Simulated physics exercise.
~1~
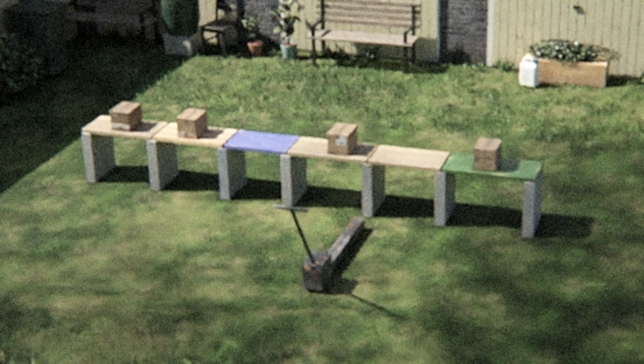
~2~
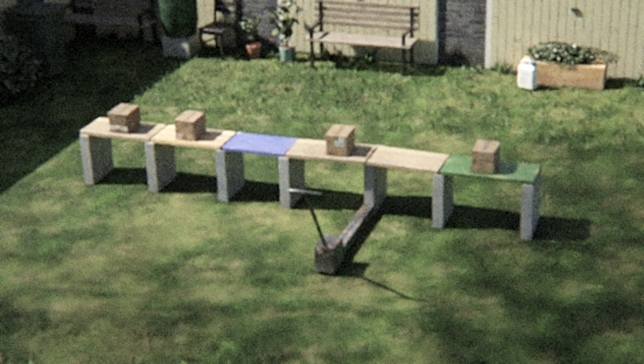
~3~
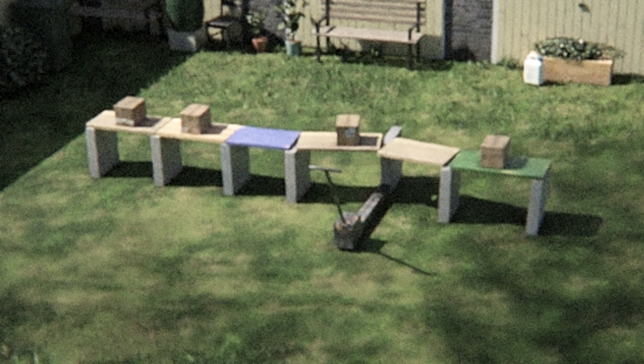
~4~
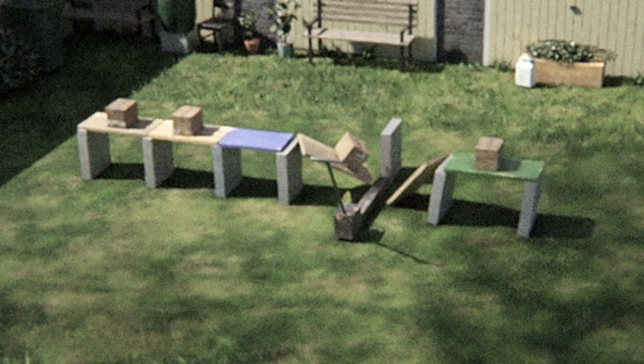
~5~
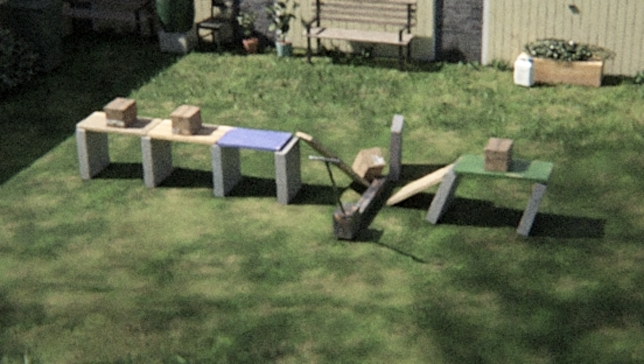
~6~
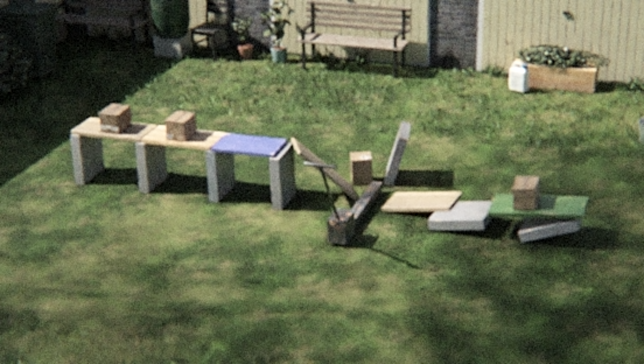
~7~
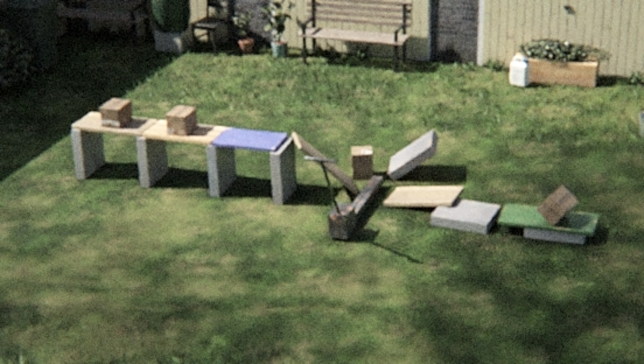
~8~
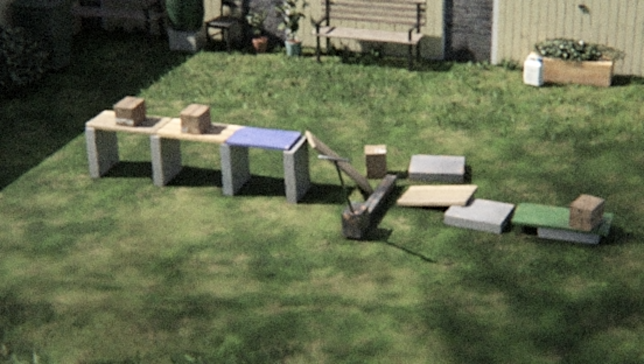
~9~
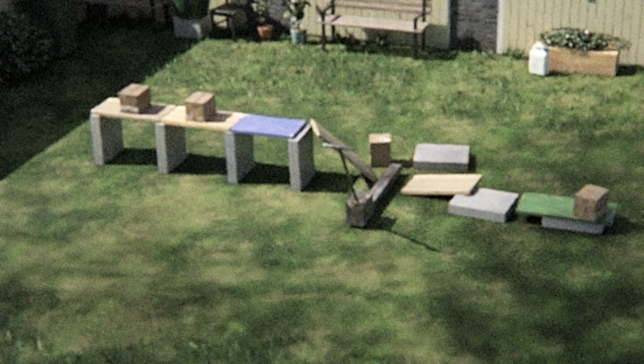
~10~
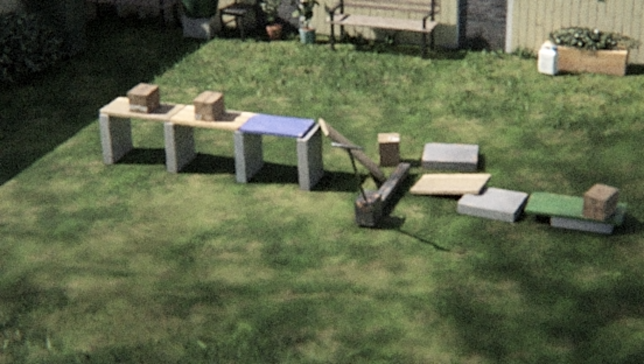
A long, low row of boards on grey uprights crosses a sunny lawn, seen from above in a slightly swaying view, with a bench and fence behind. Four brown boxes sit on top, a blue board lies near the middle and a green one at the right end. A dark, low jack with a thin handle slides in and shoves one upright backward. The pale boards beside it drop, tumbling a box, then the green board's supports topple rightward and it falls with its box. The displaced upright tips over last, while the left side and blue board stay standing.
